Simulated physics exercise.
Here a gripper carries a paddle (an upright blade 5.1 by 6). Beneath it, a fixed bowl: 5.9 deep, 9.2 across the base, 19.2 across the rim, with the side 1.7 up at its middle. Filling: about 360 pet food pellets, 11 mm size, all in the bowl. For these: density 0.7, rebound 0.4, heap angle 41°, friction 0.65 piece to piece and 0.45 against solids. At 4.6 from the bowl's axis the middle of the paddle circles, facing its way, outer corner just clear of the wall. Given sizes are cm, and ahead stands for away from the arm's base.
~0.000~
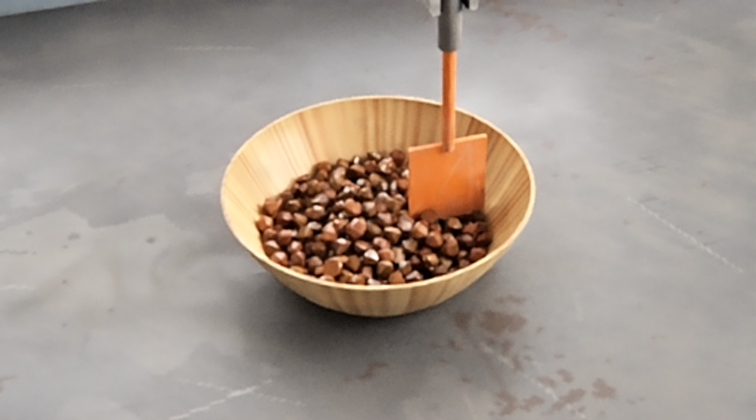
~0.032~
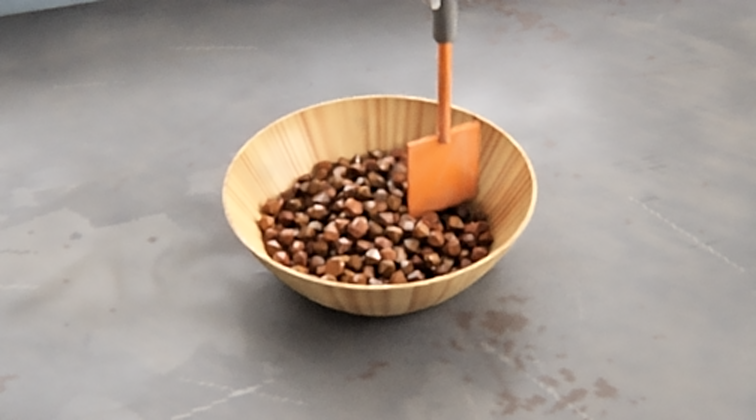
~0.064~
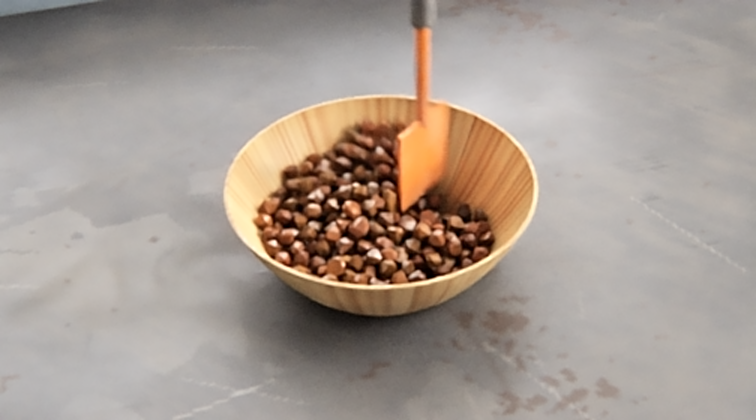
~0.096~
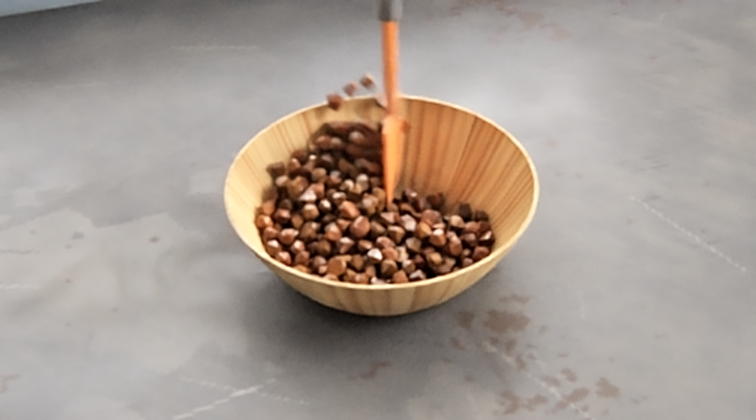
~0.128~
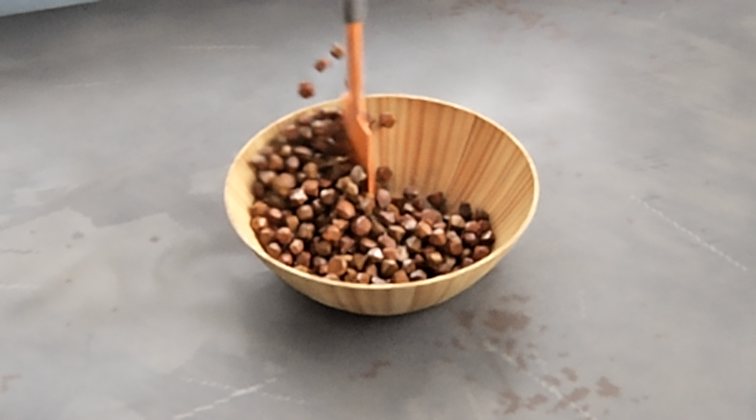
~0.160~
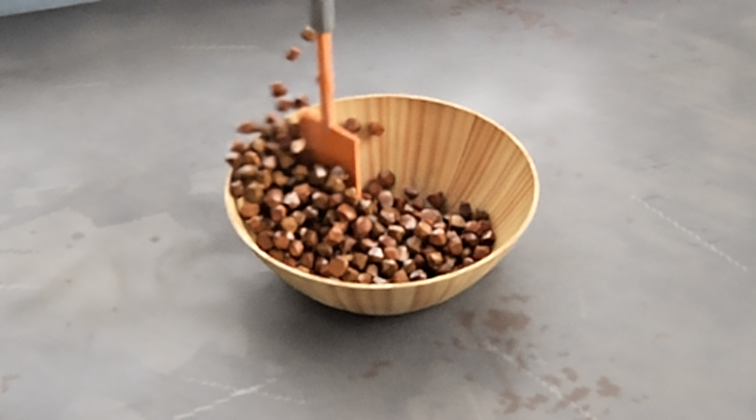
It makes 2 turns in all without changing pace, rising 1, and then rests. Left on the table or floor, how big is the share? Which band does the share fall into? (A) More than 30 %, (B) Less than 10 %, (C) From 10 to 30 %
The answer is A.
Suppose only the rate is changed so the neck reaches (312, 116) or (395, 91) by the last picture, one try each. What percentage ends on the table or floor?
So, roughly 40 percent the first time and 15 percent the second.
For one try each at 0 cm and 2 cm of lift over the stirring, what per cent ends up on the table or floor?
I'd say some 50 per cent, and some 30 per cent.
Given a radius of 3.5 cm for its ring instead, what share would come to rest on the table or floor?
It would be near 20 per cent.
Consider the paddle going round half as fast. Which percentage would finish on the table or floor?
Near 15 in a hundred, it would be.
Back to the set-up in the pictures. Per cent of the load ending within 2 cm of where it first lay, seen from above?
Some 10 per cent.
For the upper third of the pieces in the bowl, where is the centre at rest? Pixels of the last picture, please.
It is centred around (361, 216).
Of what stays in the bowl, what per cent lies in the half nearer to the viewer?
Around 50 per cent of what the bowl keeps.
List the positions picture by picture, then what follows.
The first frame shows paddle neck at (448, 123), 0° round; upper third of the load around (358, 225), from x 265 to 485, top at y 155; 360 in the bowl.
The second frame shows paddle neck at (444, 114), 11° round; upper third of the load around (362, 223), from x 265 to 485, top at y 155.
The third frame shows paddle neck at (422, 99), 38° round; upper third of the load around (359, 206), from x 265 to 485, top at y 125.
The fourth frame shows paddle neck at (390, 92), 66° round; upper third of the load around (341, 194), from x 265 to 490, top at y 80.
The fifth frame shows paddle neck at (356, 93), 93° round; upper third of the load around (322, 190), from x 260 to 490, top at y 50; 357 in the bowl, 3 in flight or on the tool.
The sixth frame shows paddle neck at (327, 104), 121° round; upper third of the load around (293, 191), from x 235 to 490, top at y 35; 356 in the bowl, 4 in flight or on the tool.
After 0.43 s, 354° round, highest piece 9 above the table; 265 in the bowl, 61 on the table or floor, 34 in flight or on the tool.
After 0.70 s, 226° round, highest piece 7 above the table; 223 in the bowl, 131 on the table or floor, 6 in flight or on the tool.
After 1.03 s, 0° round, highest piece 7 above the table; 220 in the bowl, 140 on the table or floor.
After 1.73 s, 0° round, highest piece 7 above the table; 220 in the bowl, 140 on the table or floor.
At rest, 220 in the bowl, 140 on the table or floor. That is 39 % on the table or floor.
